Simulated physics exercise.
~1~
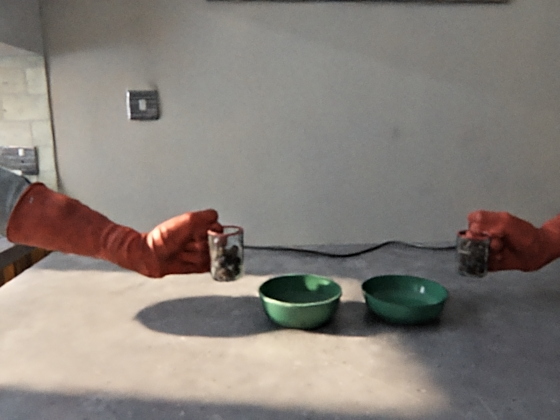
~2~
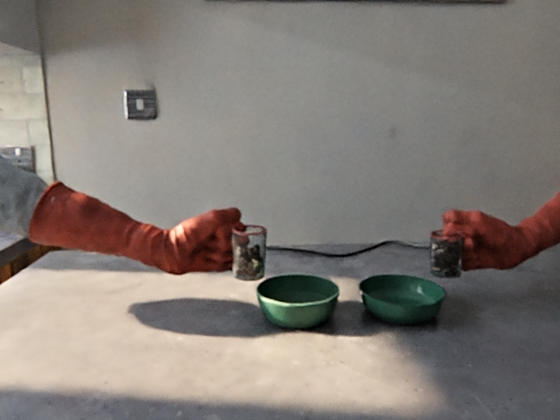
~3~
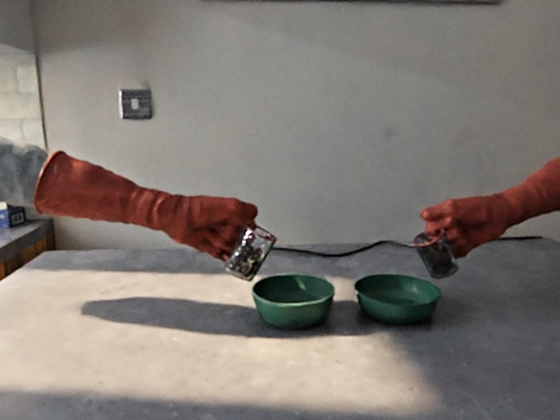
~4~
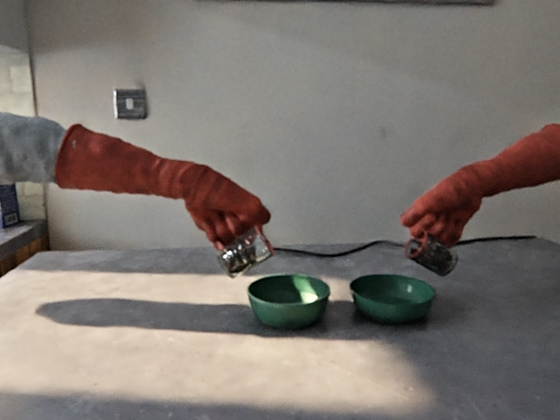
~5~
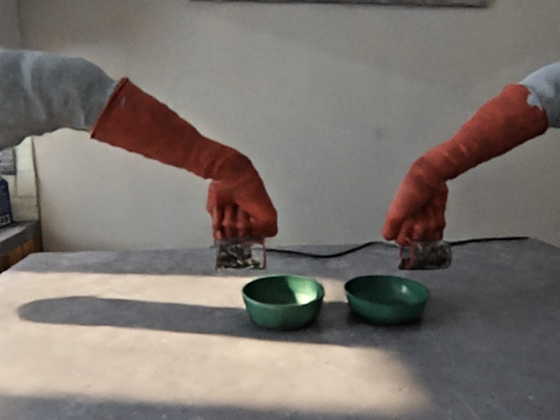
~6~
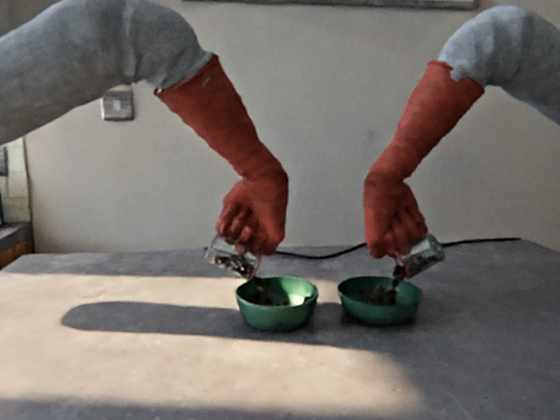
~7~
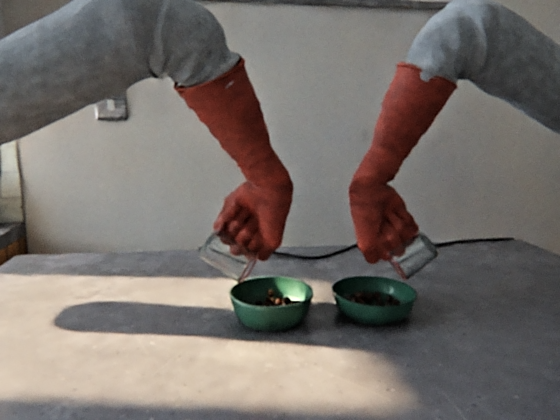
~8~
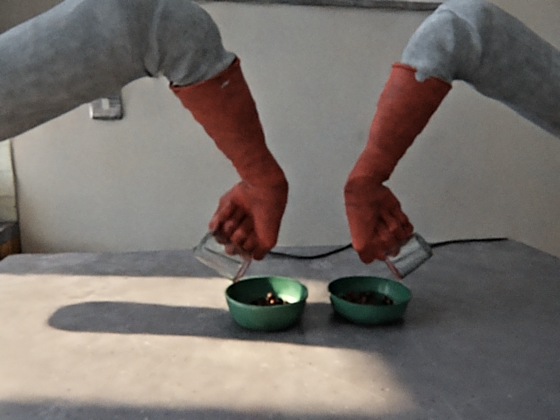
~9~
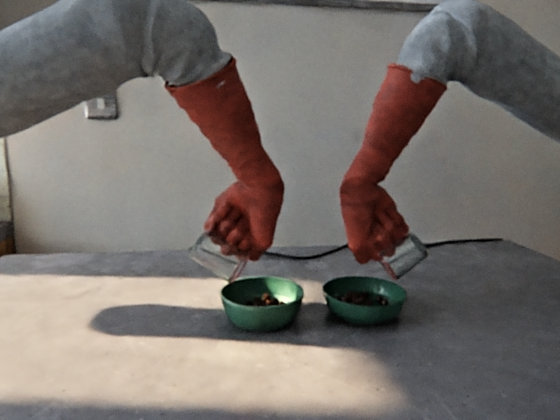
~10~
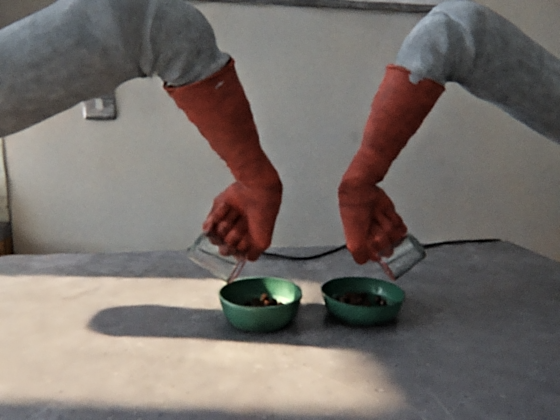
Two red-gloved hands tip clear cups of small dark pieces, emptying them into green dishes.
